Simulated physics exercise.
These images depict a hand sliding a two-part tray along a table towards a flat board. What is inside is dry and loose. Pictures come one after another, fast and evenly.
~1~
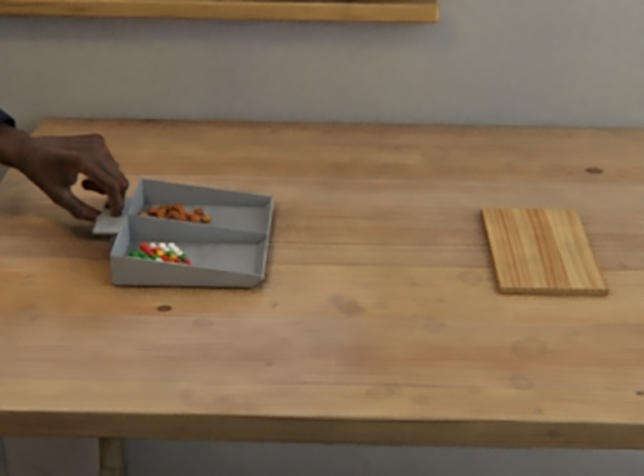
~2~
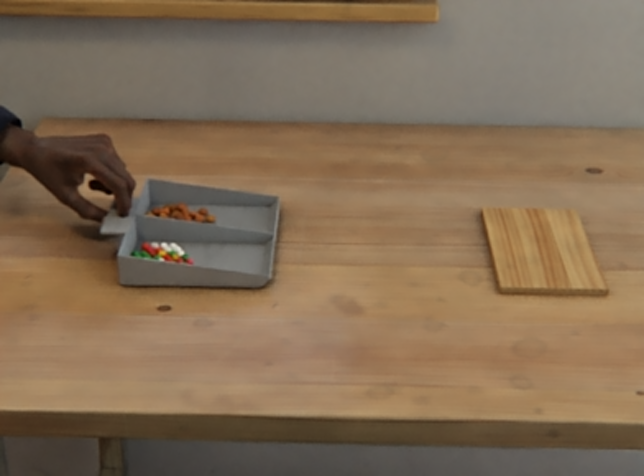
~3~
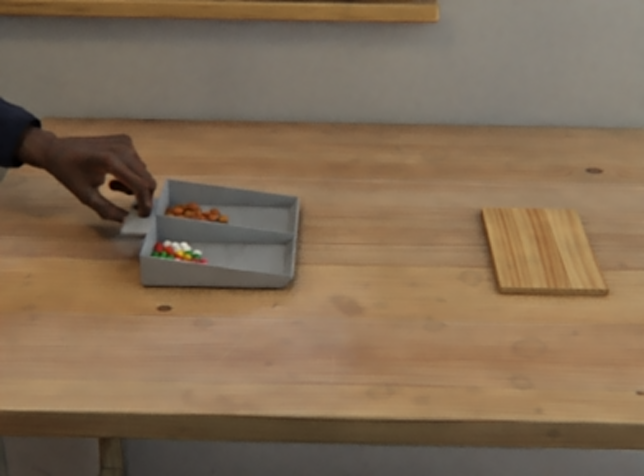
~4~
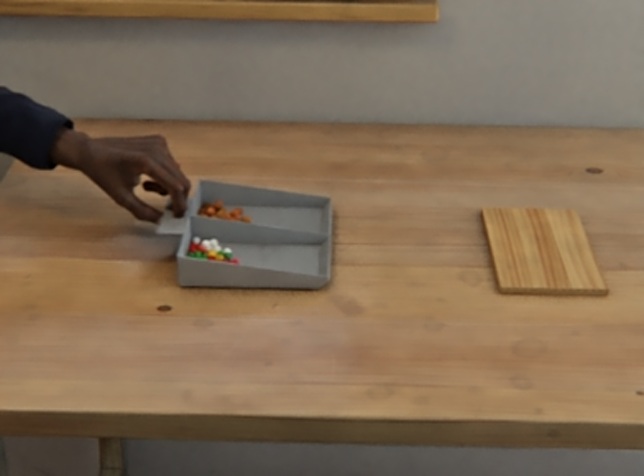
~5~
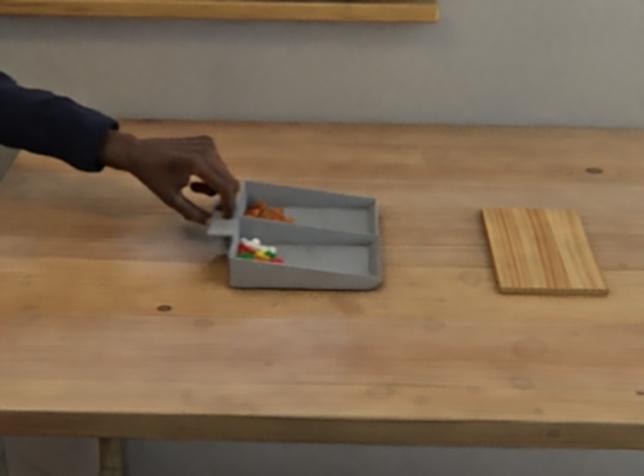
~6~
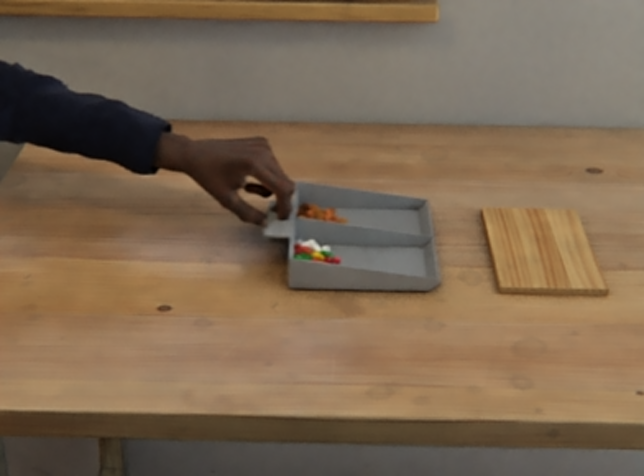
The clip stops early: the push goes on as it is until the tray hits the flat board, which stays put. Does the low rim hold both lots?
Front lot: Drops some bits out. Back lot: Drops some bits out.
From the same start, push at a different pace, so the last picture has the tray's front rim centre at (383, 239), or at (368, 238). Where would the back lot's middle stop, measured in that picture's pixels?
In the first try it comes to rest at (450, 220), and in the second at (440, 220).
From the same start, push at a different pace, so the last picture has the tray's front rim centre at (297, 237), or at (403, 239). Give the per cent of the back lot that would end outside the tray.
0 % and then 0 %.
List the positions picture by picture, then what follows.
Front rim (268, 236), at rest; flat board (548, 266); front lot (155, 259), some round plastic beads; back lot (173, 216), some bits of cat kibble, in the first picture.
Front rim (275, 236), hardly any of the way covered; back lot (176, 217), in the second picture.
Front rim (296, 237), about a tenth of the way covered; front lot (171, 258), in the third picture.
Front rim (330, 237), roughly a quarter of the way covered; back lot (213, 219), in the fourth picture.
Front rim (378, 238), roughly half of the way covered; front lot (247, 259), in the fifth picture.
Front rim (434, 240), the larger part of the way covered; flat board (548, 266); front lot (304, 260); back lot (313, 221), in the sixth picture.
Then, 0.04 s later than the last frame, tray still sliding, front rim near (469, 240); front lot all inside; back lot all inside.
Then, 0.17 s later than the last frame, tray stopped at the flat board; front lot all inside, moved towards the front rim; back lot all inside, moved towards the front rim.
Then, 0.38 s later than the last frame, tray stopped at the flat board; front lot roughly two thirds out of the tray; back lot roughly a quarter out of the tray.
When it is over, tray stopped at the flat board; front lot roughly two thirds out of the tray; back lot roughly a quarter out of the tray.
